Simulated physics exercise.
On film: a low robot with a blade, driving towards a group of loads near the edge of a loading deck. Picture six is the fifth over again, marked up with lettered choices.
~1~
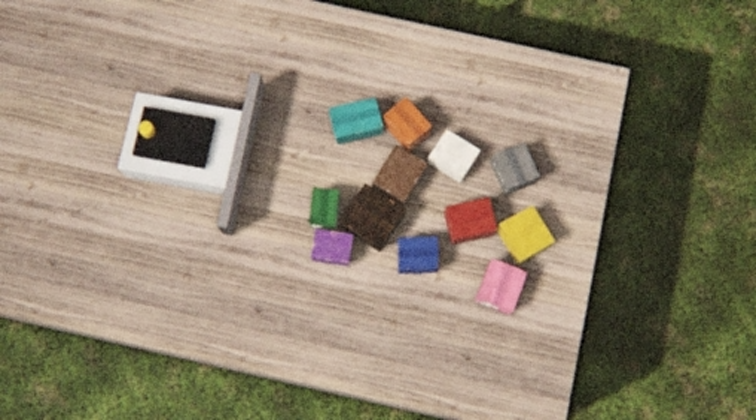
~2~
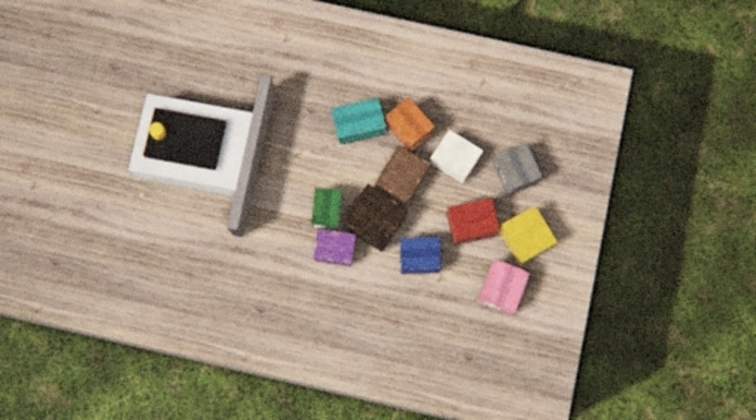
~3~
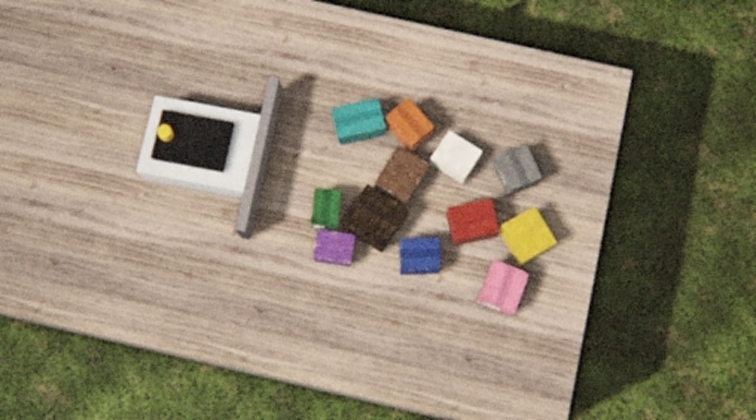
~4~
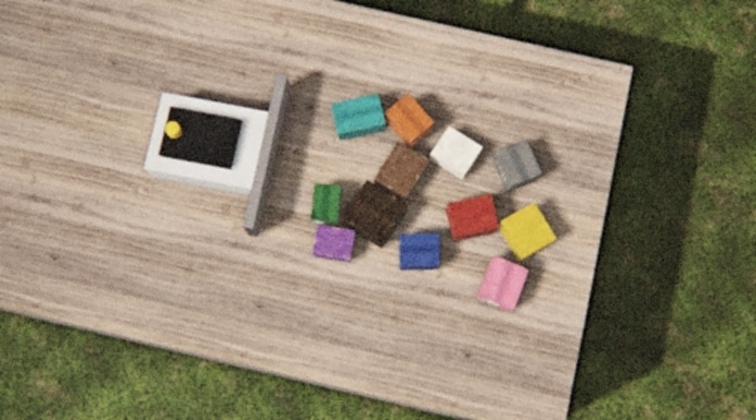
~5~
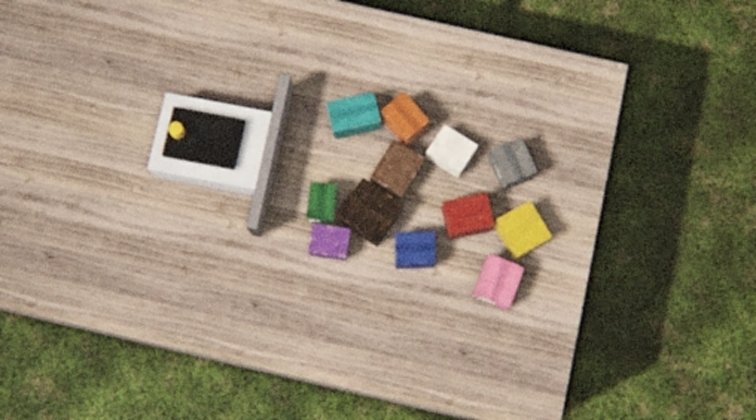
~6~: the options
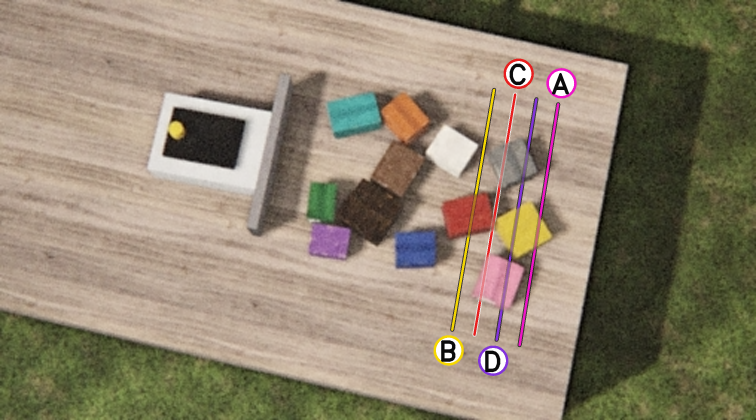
A low white robot with a grey blade drives slowly right toward scattered coloured blocks.
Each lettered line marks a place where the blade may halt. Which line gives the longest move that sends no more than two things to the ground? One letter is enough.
No third one falls up to C.
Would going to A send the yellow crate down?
By then, yes.
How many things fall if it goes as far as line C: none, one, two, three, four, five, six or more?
In all, one.
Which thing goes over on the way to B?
It is the yellow crate.
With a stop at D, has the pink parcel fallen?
Yes.
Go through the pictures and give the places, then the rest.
In the first picture, white crate (453, 157); red crate (470, 221); yellow crate (525, 235).
In the second picture, robot (190, 139); green parcel (327, 209).
In the third picture, robot (199, 141); turquoise box (358, 122).
In the fourth picture, robot (206, 138); pink parcel (502, 284).
In the fifth picture, robot (210, 139); black crate (370, 212); brown crate (398, 171); blue box (415, 250).
On the copy, A at (539, 222); B at (474, 207); C at (495, 212); D at (517, 217).
On C. First, robot (291, 157); orange box (441, 121); turquoise box (396, 123).
Then, robot (373, 176); yellow crate (575, 248); red crate (530, 228).
Finally, robot (436, 190); yellow crate over the edge; red crate (592, 235); one fallen.
By contrast, A drops four; B is within the limit but short; D drops four.
